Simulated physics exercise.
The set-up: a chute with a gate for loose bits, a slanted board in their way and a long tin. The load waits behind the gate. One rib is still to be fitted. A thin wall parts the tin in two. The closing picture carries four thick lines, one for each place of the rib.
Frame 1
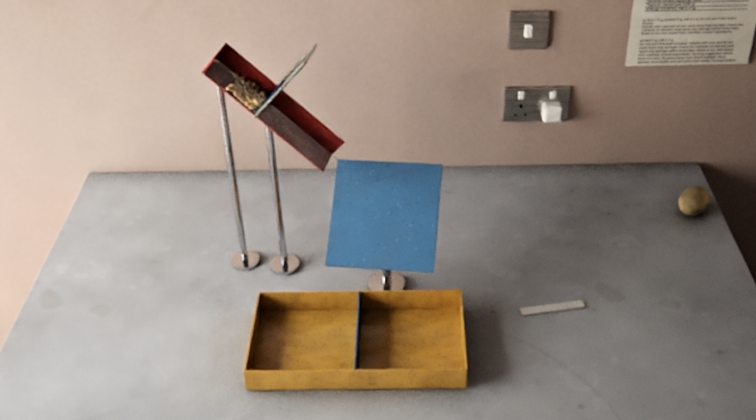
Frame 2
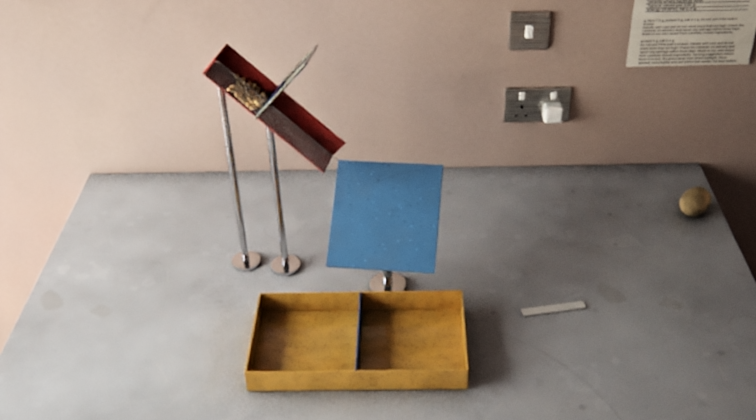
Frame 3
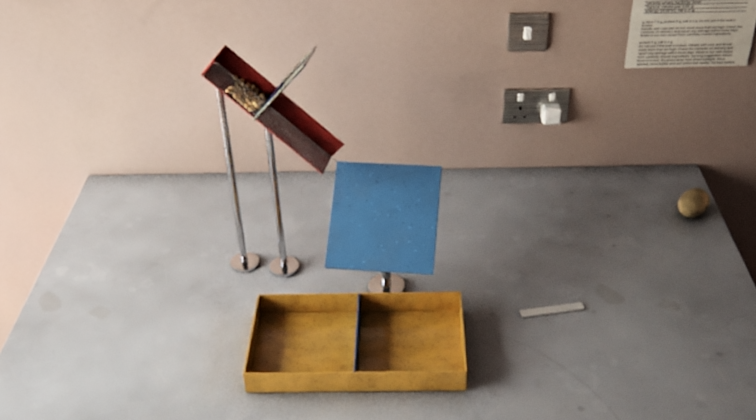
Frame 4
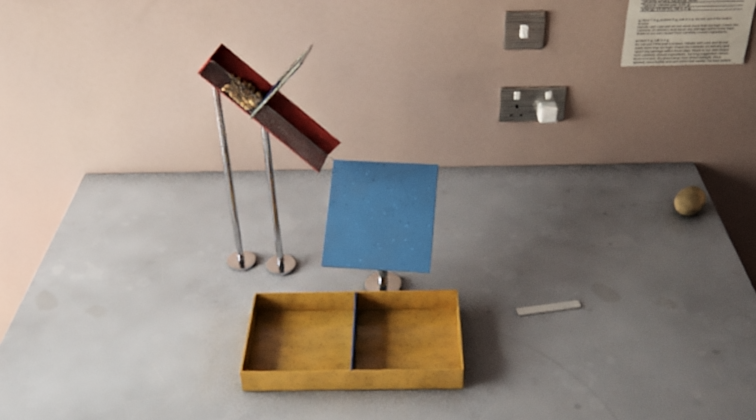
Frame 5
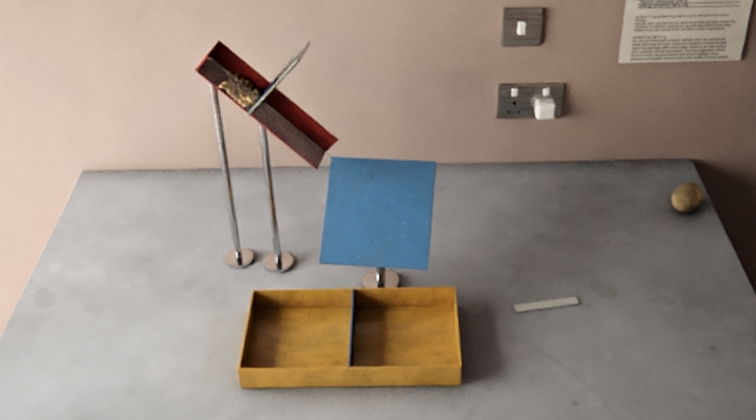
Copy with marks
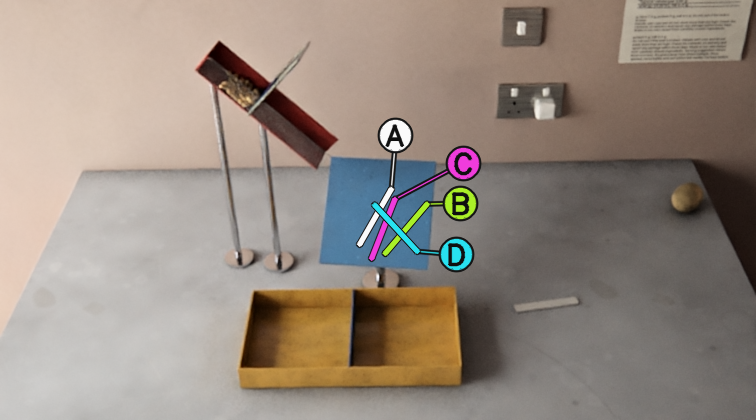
At the start, small golden-brown bits sit behind a gate in a sloping red chute on two thin stands, beside a tilted blue board and a divided yellow tin on a grey table. The view shifts very slightly, while the bits, gate, board and tin all stay still.
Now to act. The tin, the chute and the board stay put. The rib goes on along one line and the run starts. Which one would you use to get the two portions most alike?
C is best.
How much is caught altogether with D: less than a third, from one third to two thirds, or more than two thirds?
Line D gives more than two thirds.
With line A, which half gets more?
More lands on the left.
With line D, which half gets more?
The right half.
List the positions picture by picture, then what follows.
The first picture shows load behind the gate at (251, 95), dried chickpeas; lip of the chute at (327, 164), sloping fairly steeply.
The second picture shows middle of the board at (385, 215), tilted fairly steeply; middle of its low edge at (380, 270); of its high edge at (390, 162).
The third picture shows front corners of the tin at (244, 373) and (466, 371); front end of its middle wall at (355, 372); gate still shut at (276, 92).
The fourth picture shows middle of the load at (247, 96); lip at (323, 164).
The fifth picture shows middle of the load at (244, 93); lip at (321, 161).
On the marked copy, line A from (391, 189) to (359, 244); line B from (427, 204) to (385, 253); line C from (394, 199) to (371, 258); line D from (374, 205) to (417, 251).
If A is chosen, of what is caught, nearly all in the left half, a stray few in the right.
If B is chosen, of what is caught, about a quarter in the left half, most in the right.
If C is chosen, of what is caught, about two thirds in the left half, about a third in the right.
If D is chosen, of what is caught, a small part in the left half, most in the right.
